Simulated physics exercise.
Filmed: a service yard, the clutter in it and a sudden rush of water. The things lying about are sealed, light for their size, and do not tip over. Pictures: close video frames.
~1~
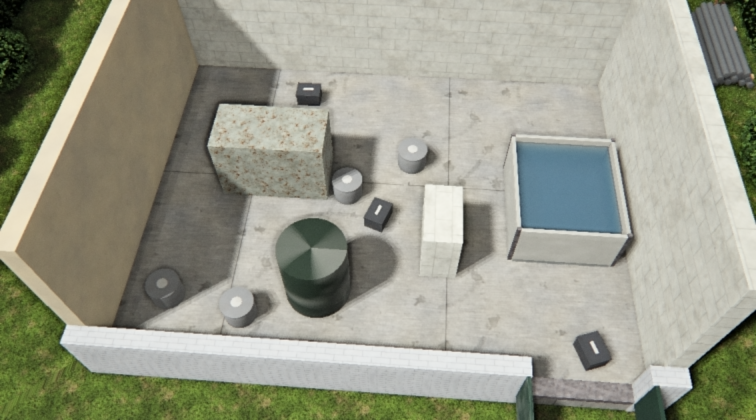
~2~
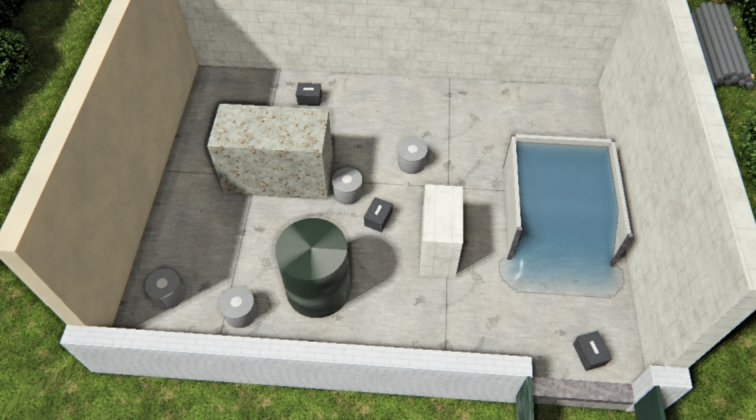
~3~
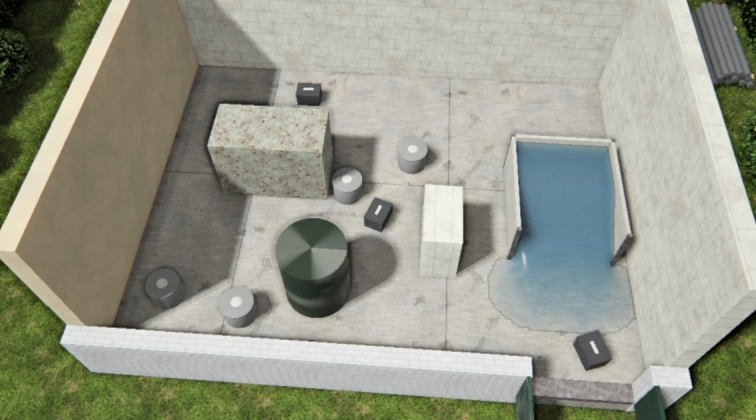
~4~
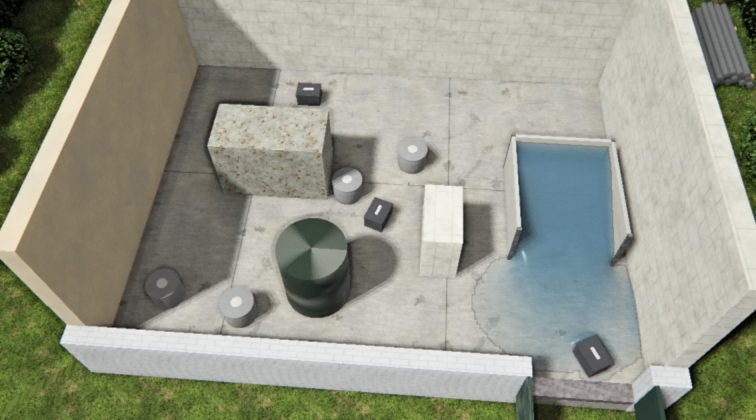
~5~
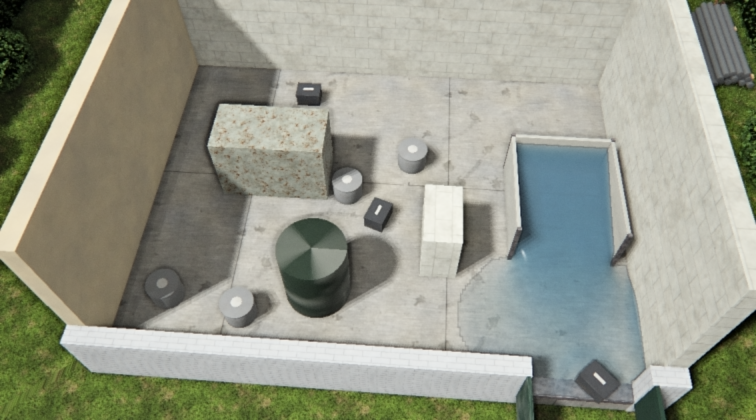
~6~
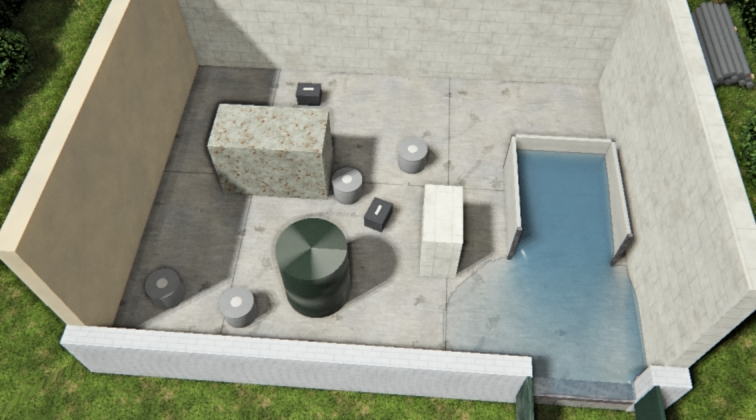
Water rushes from an opened tank across the yard and carries one dark box through the gap.
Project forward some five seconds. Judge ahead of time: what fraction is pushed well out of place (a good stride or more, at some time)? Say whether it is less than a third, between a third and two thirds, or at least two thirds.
It is less than a third.
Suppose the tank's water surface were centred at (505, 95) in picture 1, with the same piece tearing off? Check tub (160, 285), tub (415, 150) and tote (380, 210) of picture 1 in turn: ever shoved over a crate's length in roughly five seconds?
Object by object: Below the mark, below the mark, over the mark.
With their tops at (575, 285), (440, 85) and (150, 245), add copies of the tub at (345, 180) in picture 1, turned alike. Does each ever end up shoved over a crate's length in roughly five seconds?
Shoved clear, stays put, stays put.
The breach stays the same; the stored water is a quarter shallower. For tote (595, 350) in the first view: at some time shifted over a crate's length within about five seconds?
Lab note - result: Reached that mark.
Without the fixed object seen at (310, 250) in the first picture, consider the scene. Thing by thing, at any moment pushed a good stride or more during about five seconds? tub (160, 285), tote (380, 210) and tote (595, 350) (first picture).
Well, the first stayed in place, the second stayed in place, and the third was pushed clear.
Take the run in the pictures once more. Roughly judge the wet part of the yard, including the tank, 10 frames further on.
About 25 per cent.
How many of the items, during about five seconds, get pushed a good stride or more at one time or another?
That gives 1.
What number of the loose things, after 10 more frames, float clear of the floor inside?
Exactly 0 of them.
A moment on, 1 of 7 are well off their spots; 0 afloat.
Next, 1 of 7 are well off their spots; 0 afloat.
Later, 1 of 7 are well off their spots; 0 afloat.
In the end, 1 of 7 are well off their spots, and 1 have been at some point; 0 afloat.
